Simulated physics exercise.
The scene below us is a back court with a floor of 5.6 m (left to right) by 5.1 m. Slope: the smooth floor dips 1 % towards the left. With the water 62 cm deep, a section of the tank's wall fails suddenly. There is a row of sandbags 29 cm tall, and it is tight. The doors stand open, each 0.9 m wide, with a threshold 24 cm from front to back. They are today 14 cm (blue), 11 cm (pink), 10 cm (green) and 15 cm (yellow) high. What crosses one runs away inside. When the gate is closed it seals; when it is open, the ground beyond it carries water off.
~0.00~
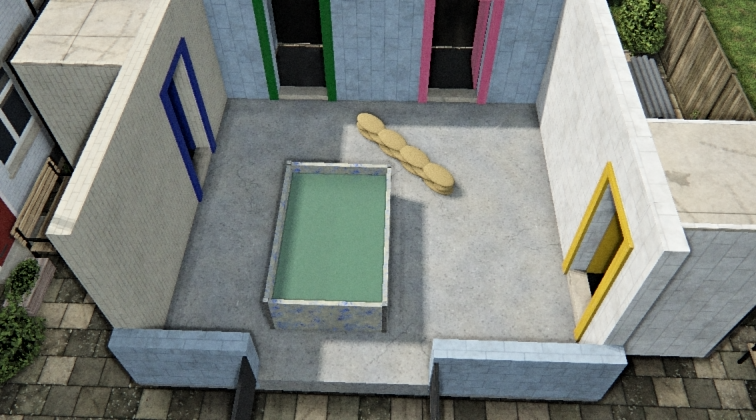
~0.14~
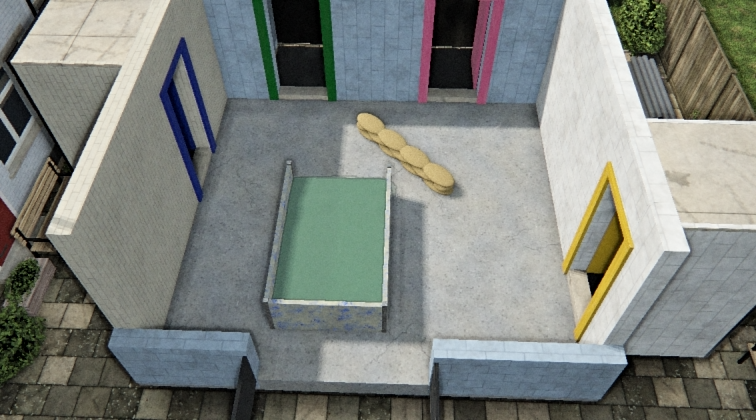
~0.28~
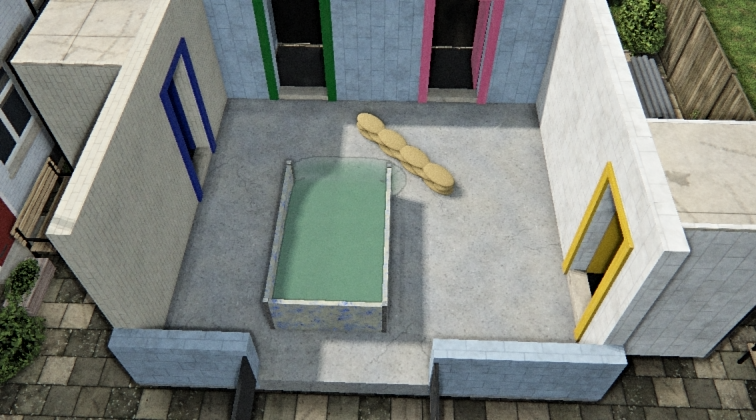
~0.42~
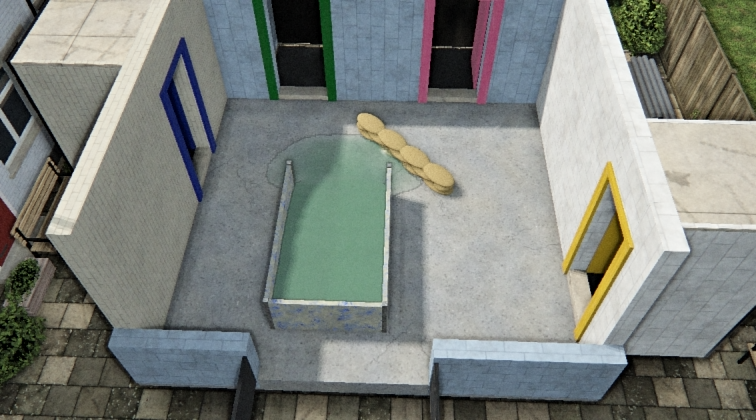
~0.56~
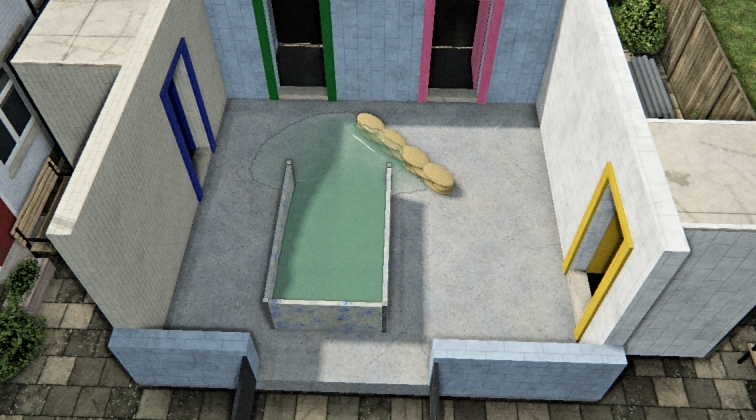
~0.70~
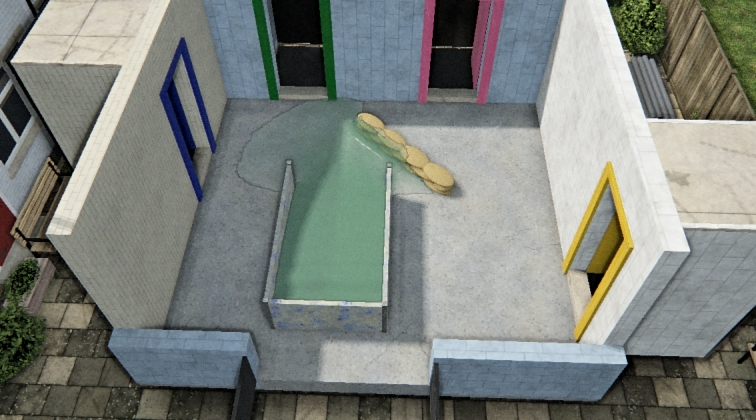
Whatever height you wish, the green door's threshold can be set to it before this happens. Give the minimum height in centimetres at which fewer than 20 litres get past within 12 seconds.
32 cm.
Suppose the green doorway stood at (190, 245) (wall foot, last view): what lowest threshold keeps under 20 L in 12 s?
Minimum: Close to 10.5 cm.
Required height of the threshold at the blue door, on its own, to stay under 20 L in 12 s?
The blue door needs around 9.0 cm.
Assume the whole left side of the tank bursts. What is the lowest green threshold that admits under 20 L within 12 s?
About 13.5 centimetres.
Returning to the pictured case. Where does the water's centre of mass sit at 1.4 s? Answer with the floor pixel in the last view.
Roughly (336, 210).
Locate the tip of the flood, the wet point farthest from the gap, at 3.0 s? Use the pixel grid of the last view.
Close to pixel (536, 105).
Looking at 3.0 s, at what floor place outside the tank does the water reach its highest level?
About (228, 100).
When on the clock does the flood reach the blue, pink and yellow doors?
Blue = 1.4 s, pink = 1.6 s, yellow = 3.6 s.
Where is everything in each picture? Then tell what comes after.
In the first frame, the tank at (333, 231) is whole and still, 62 cm deep; the green door at (298, 55) is dry.
In the second frame, the front is at a hidden place, 0.3 m from the gap on the far side; 0.4 m2 of floor is wet, 62 cm left at the back.
In the third frame, water pours out on the far side and has run 0.8 m, to (319, 160); about 11 cm deep outside, 62 cm at the back.
In the fourth frame, water pours out on the far side and has run 1.2 m, to (314, 139); about 10 cm deep outside, 62 cm at the back.
In the fifth frame, the front is at (341, 115), 1.8 m from the gap on the far side; 3.1 m2 of floor is wet, 61 cm left at the back.
In the sixth frame, the gap is on the far side, the front 2.2 m out at (313, 101); the back of the tank holds 56 cm; 0.2 m in a straight line remain to the green door at (298, 55).
After 1.4 s water covers 25 % of the floor, deepest (37 cm) near (384, 153); 31 cm at the green door, 47 litres in over its 10 cm threshold.
After 3.0 s water covers 60 % of the floor, deepest (40 cm) near (228, 100); 25 cm at the green door, 262 litres in over its 10 cm threshold.
After 12.0 s water covers 95 % of the floor, deepest (10 cm) near (222, 120); 9 cm at the green door, 373 litres in over its 10 cm threshold.
At the green door as built, the water arrived by 0.8 s and peaked near 32 cm at 2.0 s.
Run again over the same 12 s with other heights there, 57 litres in over 26.5 cm, 7 litres over 35.5 cm. The limit of 20 litres is kept from about 32 cm up.
